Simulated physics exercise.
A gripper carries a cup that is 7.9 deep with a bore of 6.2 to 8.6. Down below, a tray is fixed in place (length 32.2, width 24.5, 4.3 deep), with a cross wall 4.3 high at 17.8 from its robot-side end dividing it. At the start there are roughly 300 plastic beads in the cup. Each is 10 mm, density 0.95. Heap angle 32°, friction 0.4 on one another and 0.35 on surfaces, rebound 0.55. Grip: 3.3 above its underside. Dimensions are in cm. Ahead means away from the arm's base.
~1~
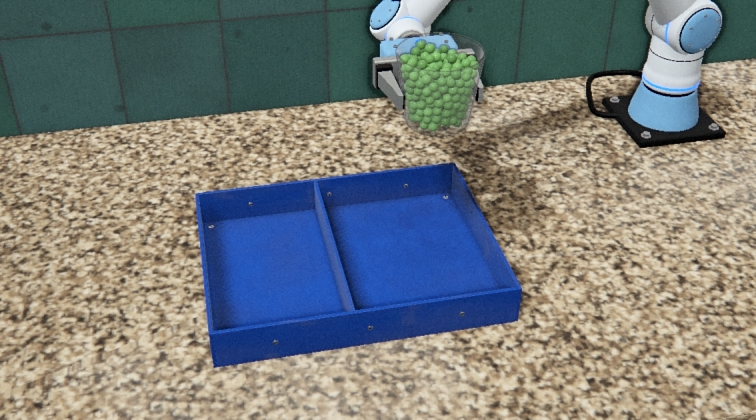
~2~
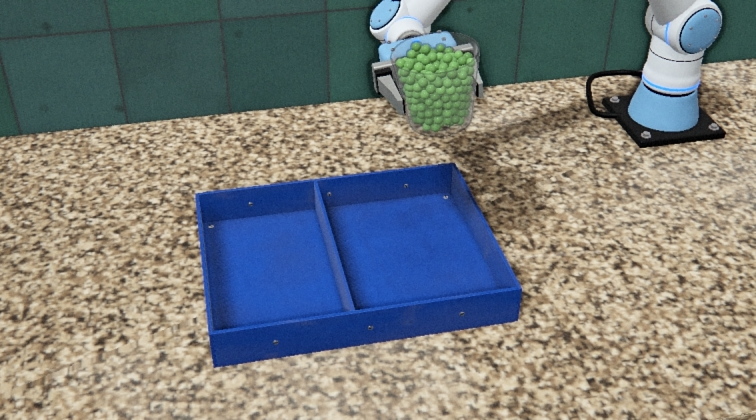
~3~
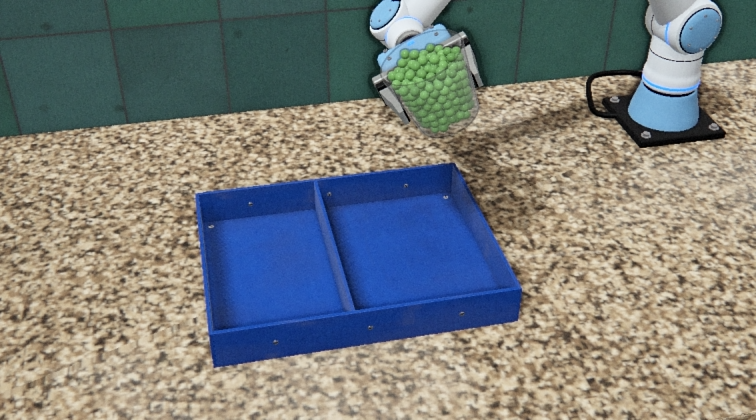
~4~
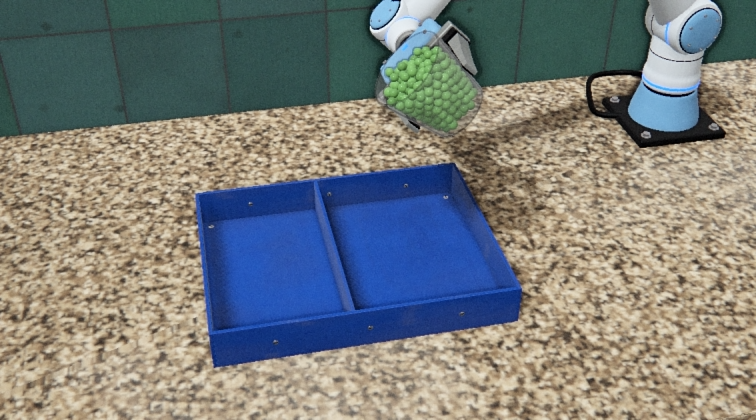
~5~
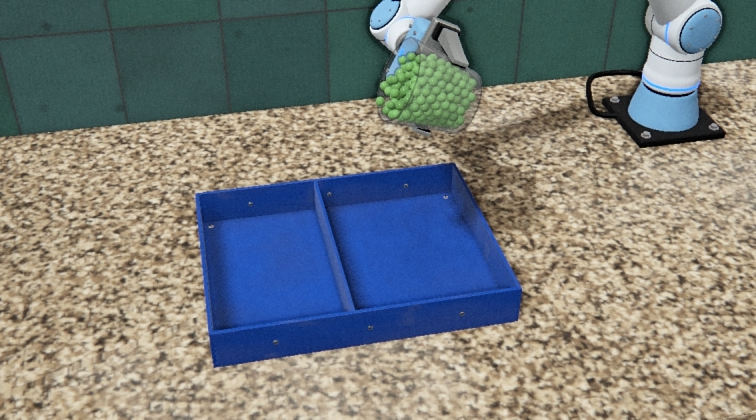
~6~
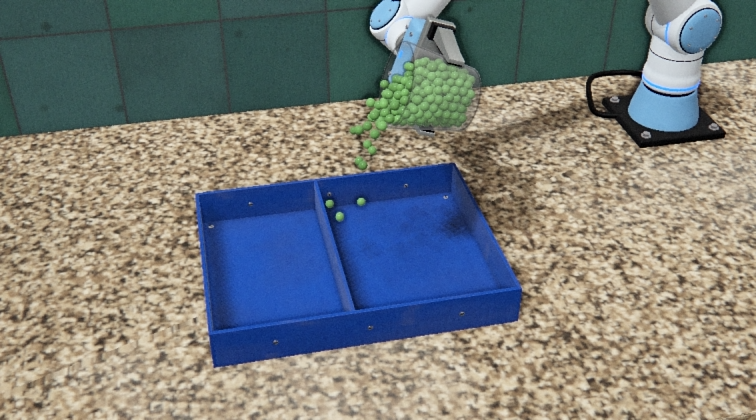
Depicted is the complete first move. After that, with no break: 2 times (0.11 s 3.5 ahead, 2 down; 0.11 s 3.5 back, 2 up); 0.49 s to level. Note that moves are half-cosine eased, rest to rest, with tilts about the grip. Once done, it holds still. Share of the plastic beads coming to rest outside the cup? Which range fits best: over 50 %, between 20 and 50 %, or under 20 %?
The range that fits is over 50 %.
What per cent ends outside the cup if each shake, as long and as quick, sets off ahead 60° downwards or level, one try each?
First try about 35 %, second try about 80 %.
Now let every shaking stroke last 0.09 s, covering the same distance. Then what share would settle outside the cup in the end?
It would come to around 60 %.
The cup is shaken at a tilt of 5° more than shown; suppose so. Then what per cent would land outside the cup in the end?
In that case roughly 70 per cent.
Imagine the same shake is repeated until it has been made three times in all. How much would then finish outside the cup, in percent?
65 %.
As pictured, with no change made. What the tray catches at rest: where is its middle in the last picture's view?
Around pixel (300, 269).
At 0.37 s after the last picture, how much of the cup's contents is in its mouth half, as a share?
Roughly 60 per cent.
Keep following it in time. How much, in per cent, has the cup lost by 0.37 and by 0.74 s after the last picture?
Taking the two times in order, I'd say 40 and then 55 per cent.
Then, 0.37 s later, tilted 71° forward, highest piece 22 above the table; 174 in the cup, 70 in the far-side part, 40 in the robot-side part, 11 in flight or on a rim.
Then, 0.74 s later, tilted 22° forward, highest piece 25 above the table; 126 in the cup, 100 in the far-side part, 66 in the robot-side part, 3 on the table or floor.
Then, 1.13 s later, level, highest piece 24 above the table; 126 in the cup, 100 in the far-side part, 66 in the robot-side part, 3 on the table or floor.
Then, 2.18 s later, level, highest piece 24 above the table; 126 in the cup, 100 in the far-side part, 66 in the robot-side part, 3 on the table or floor.
At rest, 126 in the cup, 100 in the far-side part, 66 in the robot-side part, 3 on the table or floor. That is 57 % outside the cup.
